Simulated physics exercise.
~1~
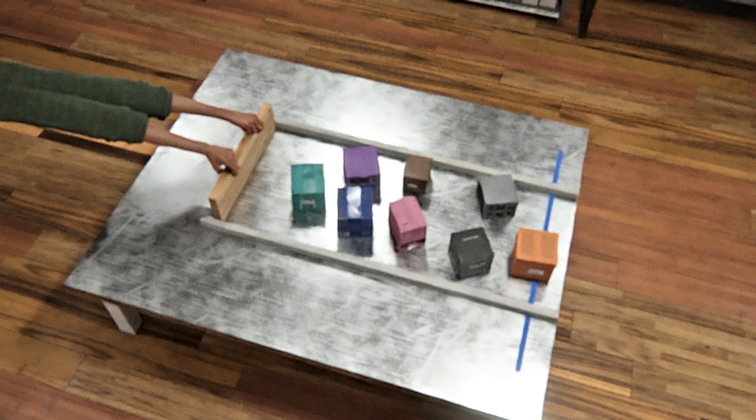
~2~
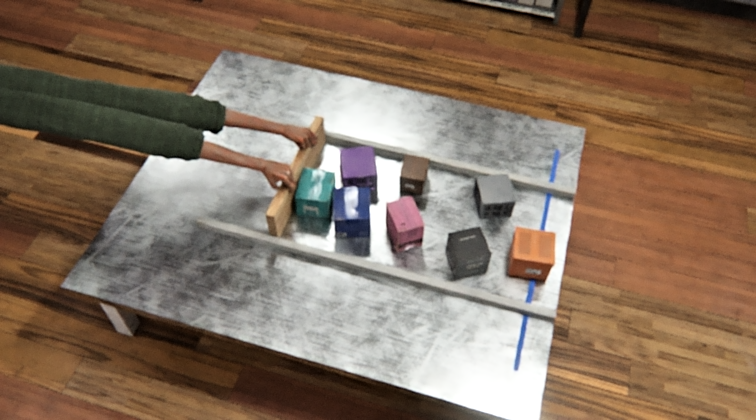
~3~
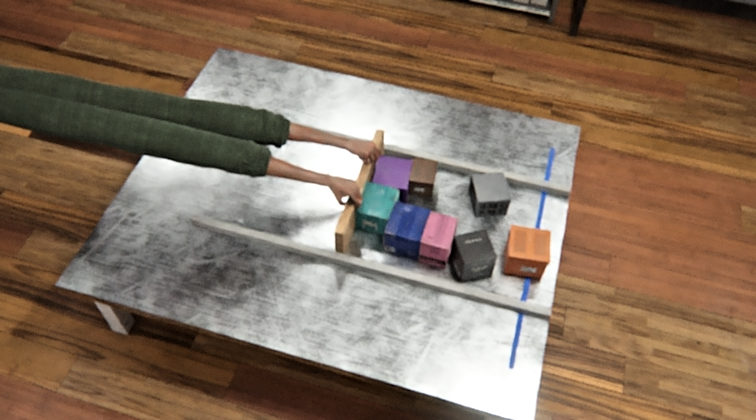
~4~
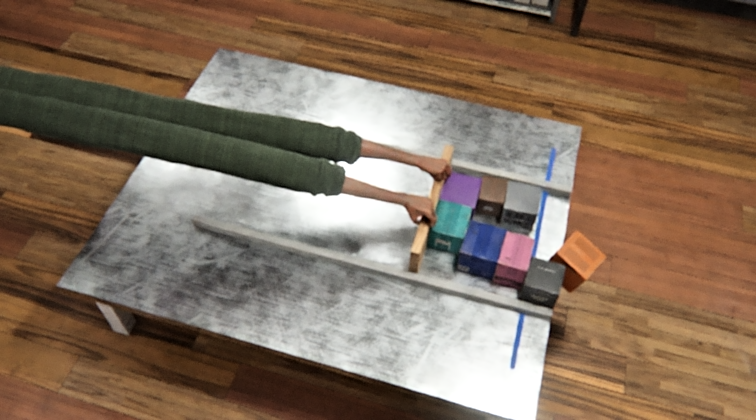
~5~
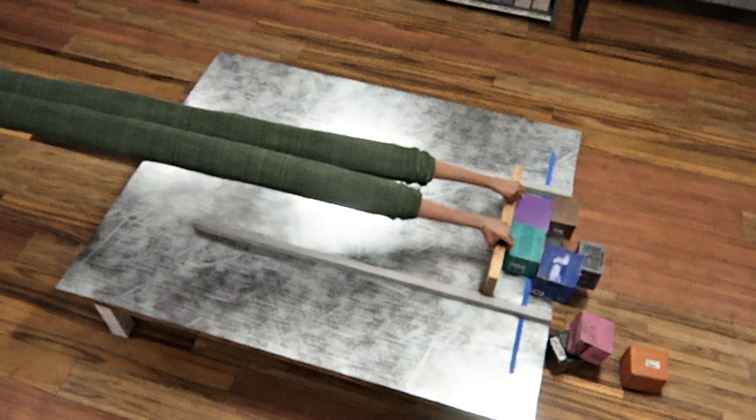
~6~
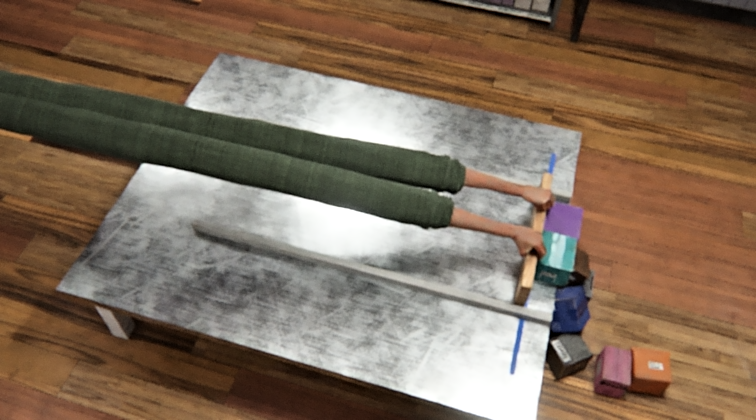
To begin with, eight colourful boxes sit between two rails on a metal-topped table, while a pair of green-sleeved arms holds a wooden plank at their left. The hands push the plank right, reaching the turquoise box and then gathering the purple, blue, pink and brown ones into a cluster. The cluster presses into the grey and black boxes, and the orange one tips at the table's edge. Orange, black and pink drop off, with others following. Finally the plank reaches the blue tape, with the purple and turquoise boxes still against it and the rest fallen.
